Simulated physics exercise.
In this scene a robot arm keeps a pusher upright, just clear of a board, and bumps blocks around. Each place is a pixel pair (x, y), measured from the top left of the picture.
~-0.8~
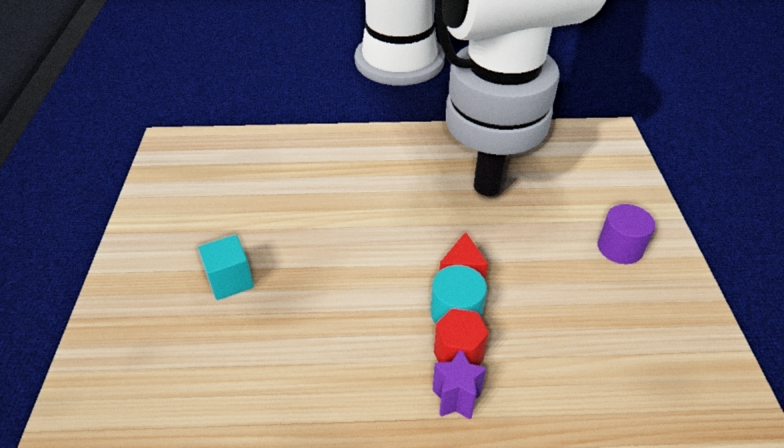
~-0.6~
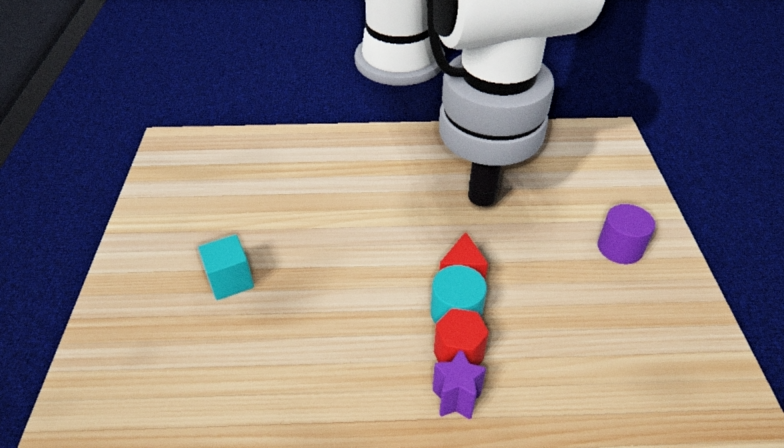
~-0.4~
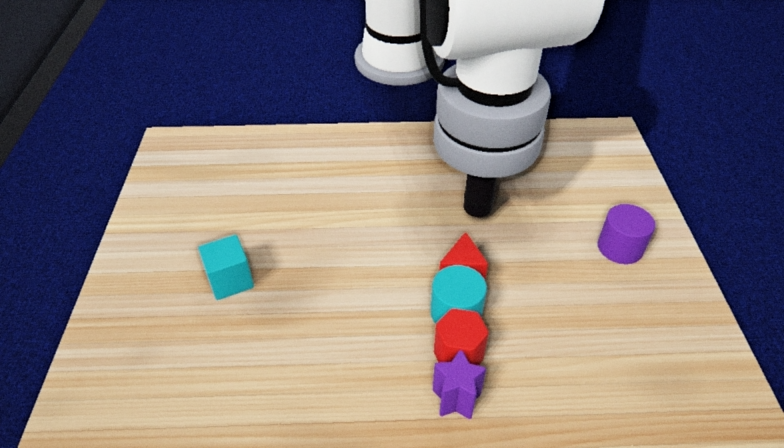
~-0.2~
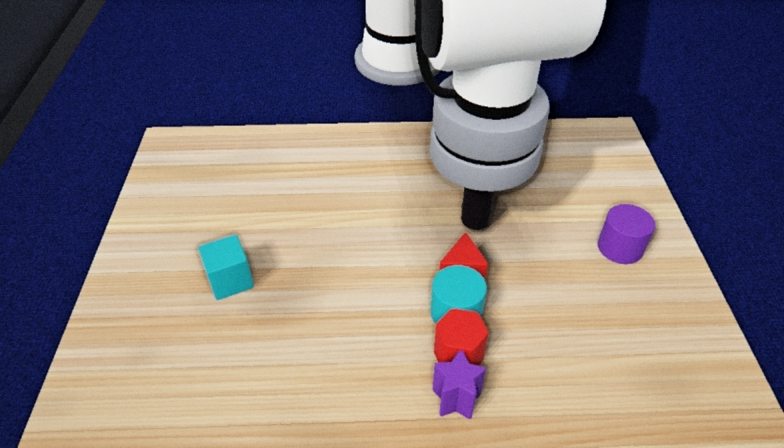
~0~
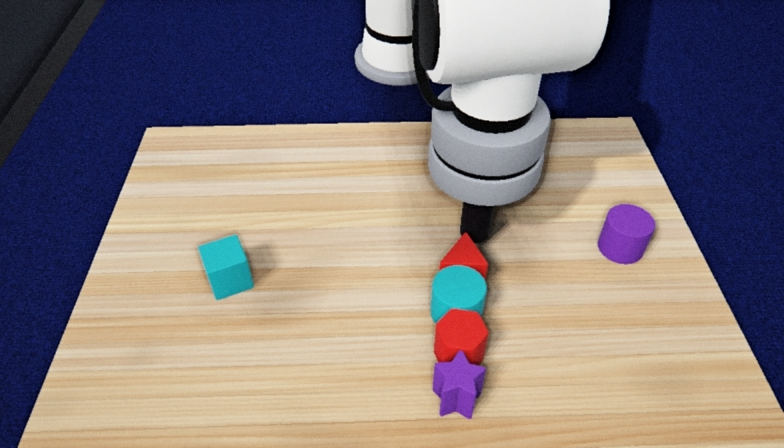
A white and grey robot arm with a black tip reaches over a light wooden board on a blue surface, seen from above at an angle. A red triangular block, turquoise circle, red six-sided block and purple star form a column near the centre, between a turquoise cube at left and a purple cylinder at right. The tip moves slightly left and toward the viewer, nearing the triangle, while the blocks and camera stay still.
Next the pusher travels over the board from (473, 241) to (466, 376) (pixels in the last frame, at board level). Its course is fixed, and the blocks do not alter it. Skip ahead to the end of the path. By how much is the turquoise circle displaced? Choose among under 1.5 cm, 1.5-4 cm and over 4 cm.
Beyond 4 cm.
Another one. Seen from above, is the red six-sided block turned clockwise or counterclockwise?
From overhead, the rotation is counterclockwise.
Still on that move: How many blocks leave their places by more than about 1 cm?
Three or more blocks.
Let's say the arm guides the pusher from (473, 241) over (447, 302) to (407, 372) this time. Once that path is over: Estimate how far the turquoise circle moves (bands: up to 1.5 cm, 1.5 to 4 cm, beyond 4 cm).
Beyond 4 cm.
What follows on the original path. One third of the way, pusher (472, 274); turquoise circle (456, 288); red six-sided block (463, 331); red triangular block (441, 256).
Two thirds of the way, pusher (469, 319); turquoise circle (433, 316); purple star-shaped block (468, 401), turned 20° clockwise; red six-sided block (451, 359), turned 85° anticlockwise; red triangular block (435, 256).
At the end, pusher (467, 369); turquoise circle (424, 321); purple star-shaped block (469, 408); red six-sided block (439, 375), turned 80° anticlockwise; red triangular block (435, 256).
